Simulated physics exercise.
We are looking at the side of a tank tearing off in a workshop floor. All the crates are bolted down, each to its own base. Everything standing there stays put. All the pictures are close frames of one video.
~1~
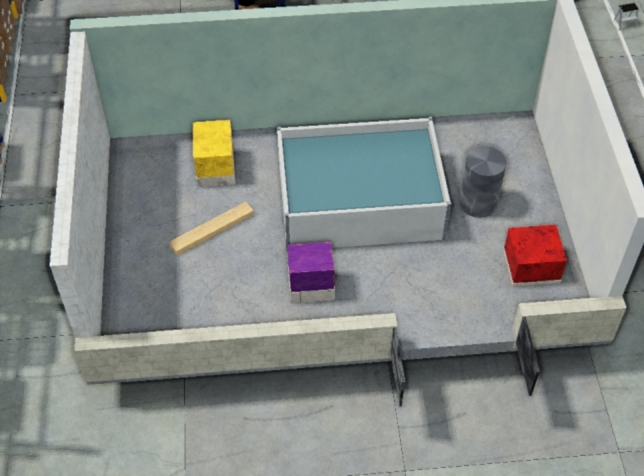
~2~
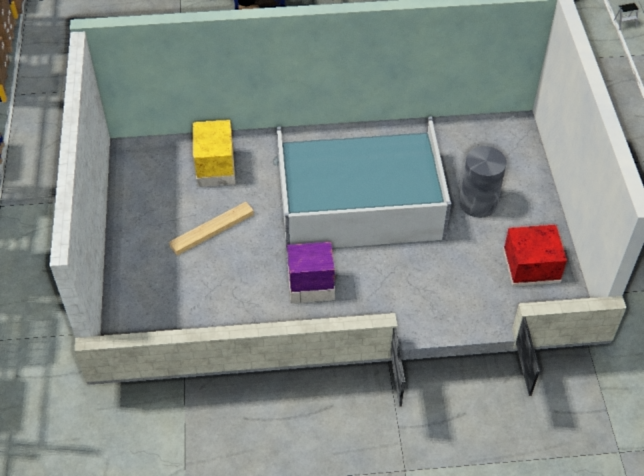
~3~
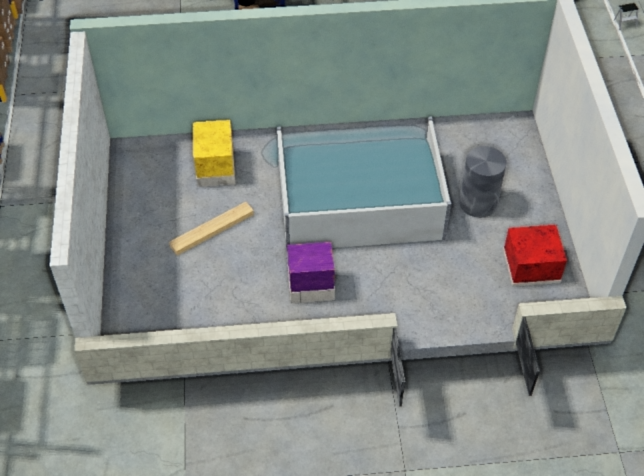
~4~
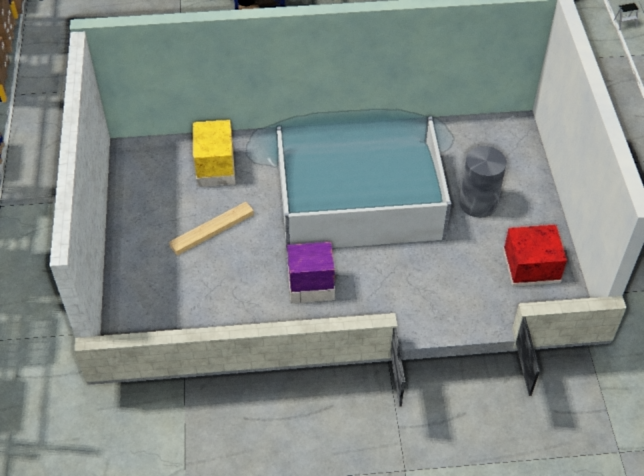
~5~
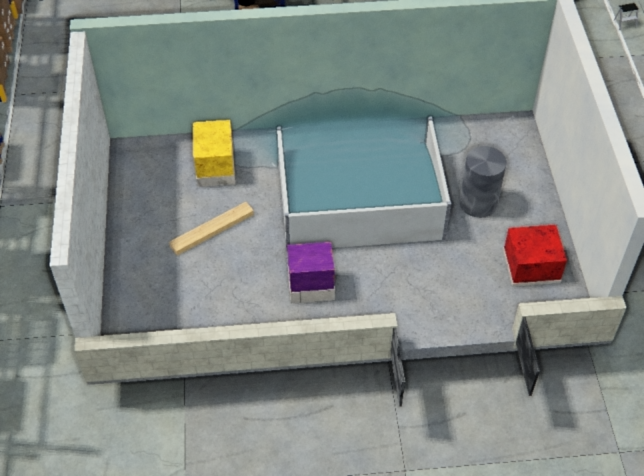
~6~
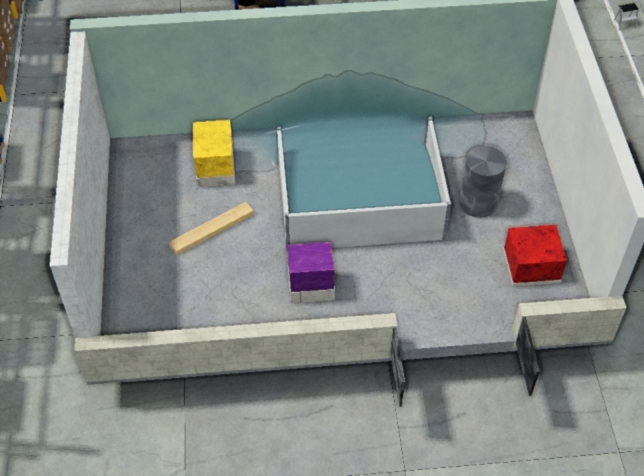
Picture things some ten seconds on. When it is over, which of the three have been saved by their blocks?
Once it is over, the yellow crate is wet, the purple crate is dry, the red crate is wet.
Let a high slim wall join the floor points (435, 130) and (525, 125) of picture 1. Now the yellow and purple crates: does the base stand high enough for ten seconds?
Yellow crate: Flooded, purple crate: Untouched.
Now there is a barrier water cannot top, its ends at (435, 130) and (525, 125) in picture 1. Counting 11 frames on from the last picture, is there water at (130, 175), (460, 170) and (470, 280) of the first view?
The first point comes out inundated, the next inundated, the last unwetted.
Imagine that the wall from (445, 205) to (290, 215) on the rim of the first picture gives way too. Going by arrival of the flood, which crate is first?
My answer: The crate marked purple.
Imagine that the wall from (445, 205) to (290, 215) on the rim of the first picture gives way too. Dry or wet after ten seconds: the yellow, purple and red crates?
Result: Yellow crate is left untouched, purple crate gets overtopped, red crate gets overtopped.
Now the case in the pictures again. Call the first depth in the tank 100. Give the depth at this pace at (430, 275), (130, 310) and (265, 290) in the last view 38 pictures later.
Going in order, roughly 10, 18 and 18 %.
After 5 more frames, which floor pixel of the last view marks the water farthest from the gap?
The wet edge reaches furthest near (111, 143).
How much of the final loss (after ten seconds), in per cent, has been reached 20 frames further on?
Working it through, I arrive at 0 per cent.
A moment on, water covers 25 % of the floor; the yellow crate water round its plinth, the purple crate not reached, the red crate not reached.
Next, water covers 40 % of the floor; the yellow crate water round its plinth, the purple crate not reached, the red crate water round its plinth.
Then, water covers 75 % of the floor; the yellow crate water round its plinth, the purple crate water round its plinth, the red crate water round its plinth.
Later, water covers 100 % of the floor; the yellow crate water round its plinth, the purple crate water round its plinth, the red crate water round its plinth.
In the end, water covers 100 % of the floor; the yellow crate was topped, the purple crate stayed above the water, the red crate was topped.
